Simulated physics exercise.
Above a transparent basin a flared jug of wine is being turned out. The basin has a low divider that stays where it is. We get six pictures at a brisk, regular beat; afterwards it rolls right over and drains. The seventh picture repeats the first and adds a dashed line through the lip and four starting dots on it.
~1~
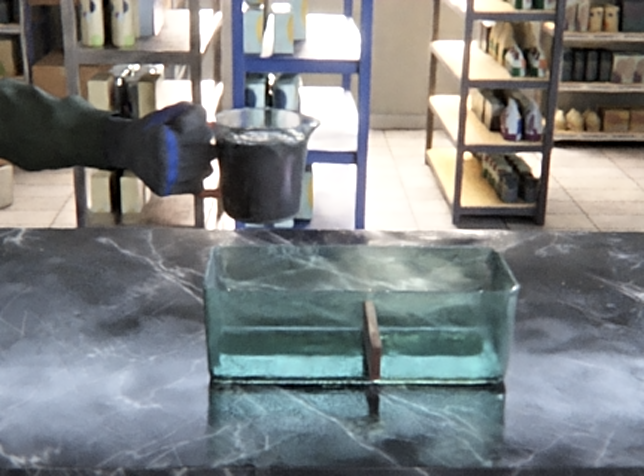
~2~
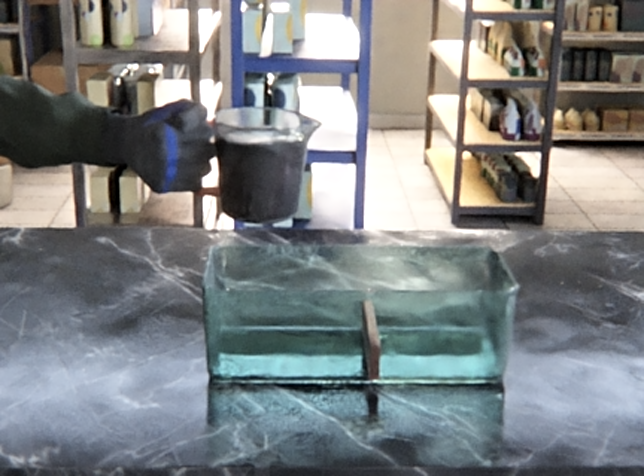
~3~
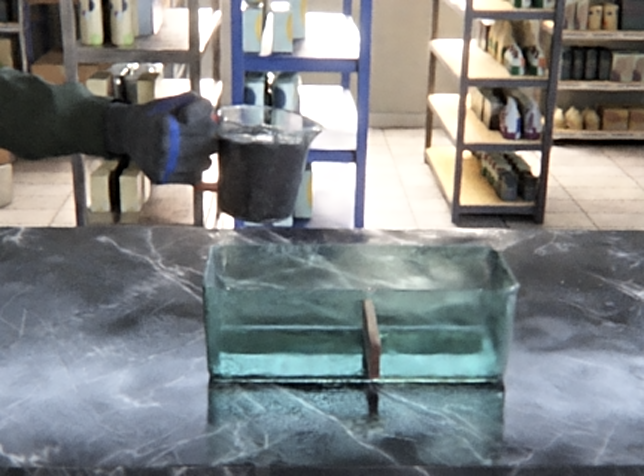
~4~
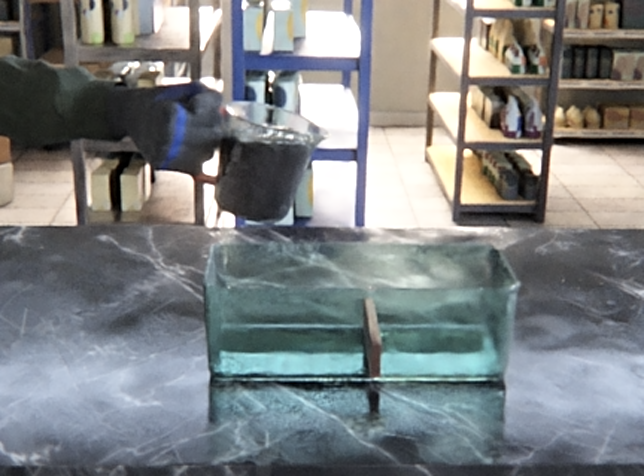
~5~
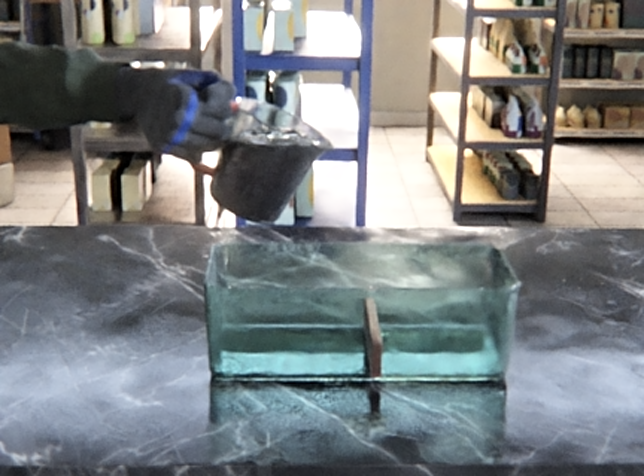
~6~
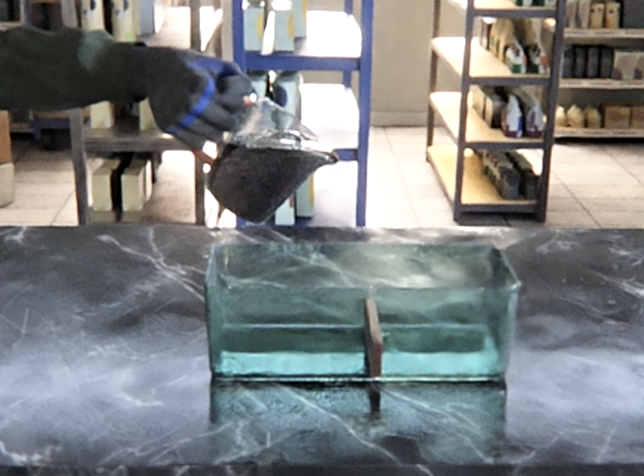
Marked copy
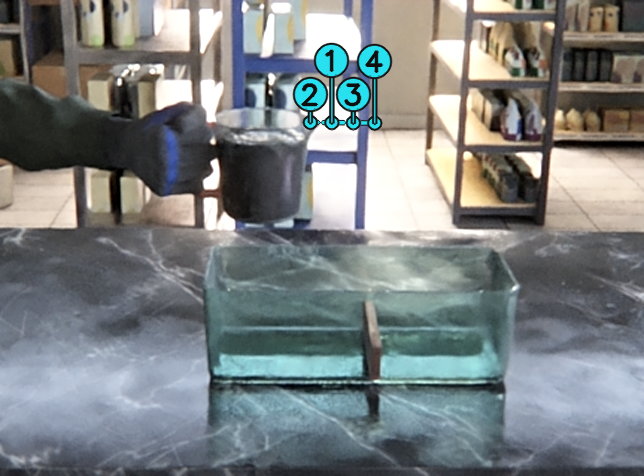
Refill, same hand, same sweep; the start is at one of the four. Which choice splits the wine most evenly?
Dot 1.
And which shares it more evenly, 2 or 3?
The answer is 3.
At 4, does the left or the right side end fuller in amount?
More ends on the right.
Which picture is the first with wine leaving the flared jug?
In picture 6.
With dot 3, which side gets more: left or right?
The right side.
On the marked copy, 1 at (331, 122); 2 at (310, 122); 3 at (353, 122); 4 at (374, 123).
If 1 is chosen, about 55 % ends left of the wall and 44 % right of it.
If 2 is chosen, about 83 % ends left of the wall and 15 % right of it.
If 3 is chosen, about 24 % ends left of the wall and 75 % right of it.
If 4 is chosen, about 4 % ends left of the wall and 94 % right of it.
